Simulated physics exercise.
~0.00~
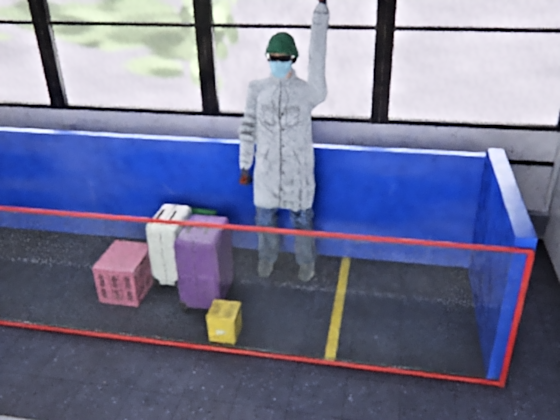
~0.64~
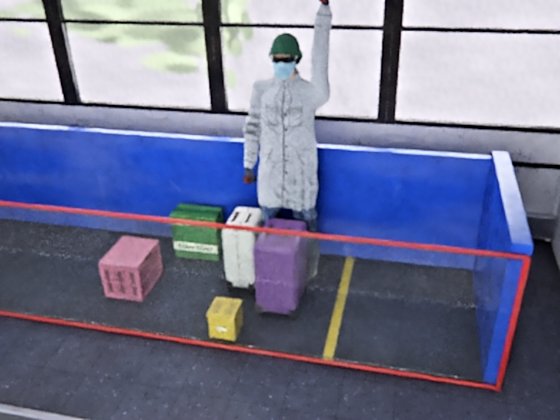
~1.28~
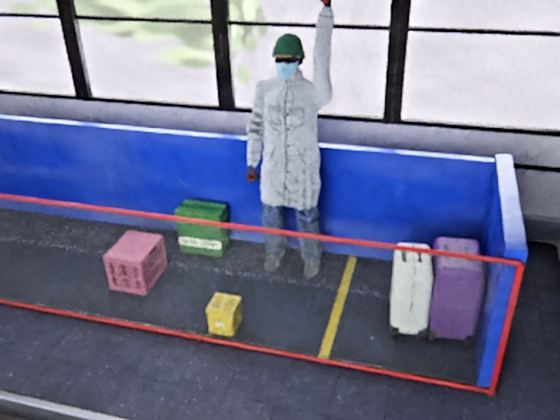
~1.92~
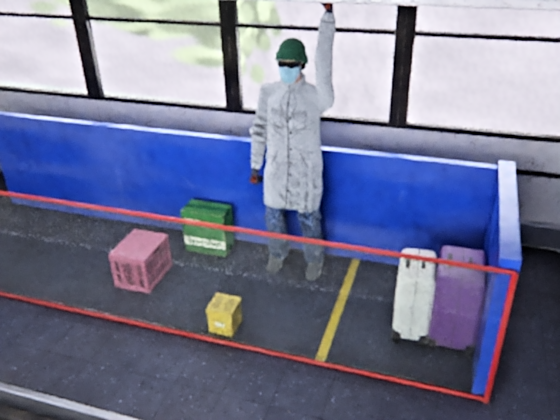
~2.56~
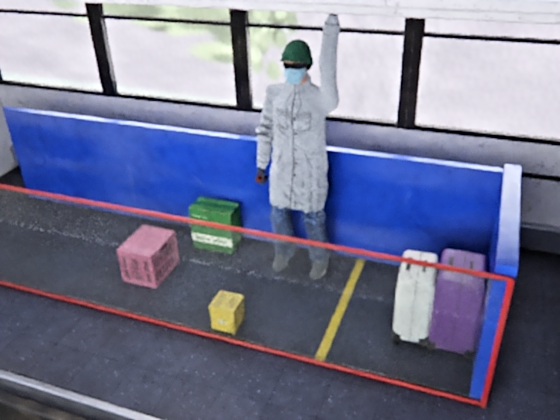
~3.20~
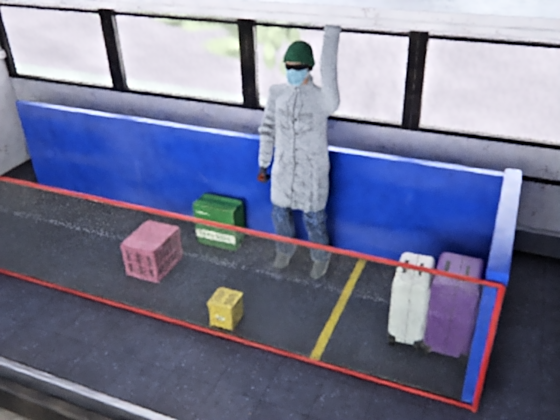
Purple and white suitcases sliding right past a masked passenger and over a yellow line, ending upright beyond it as crates stay behind.
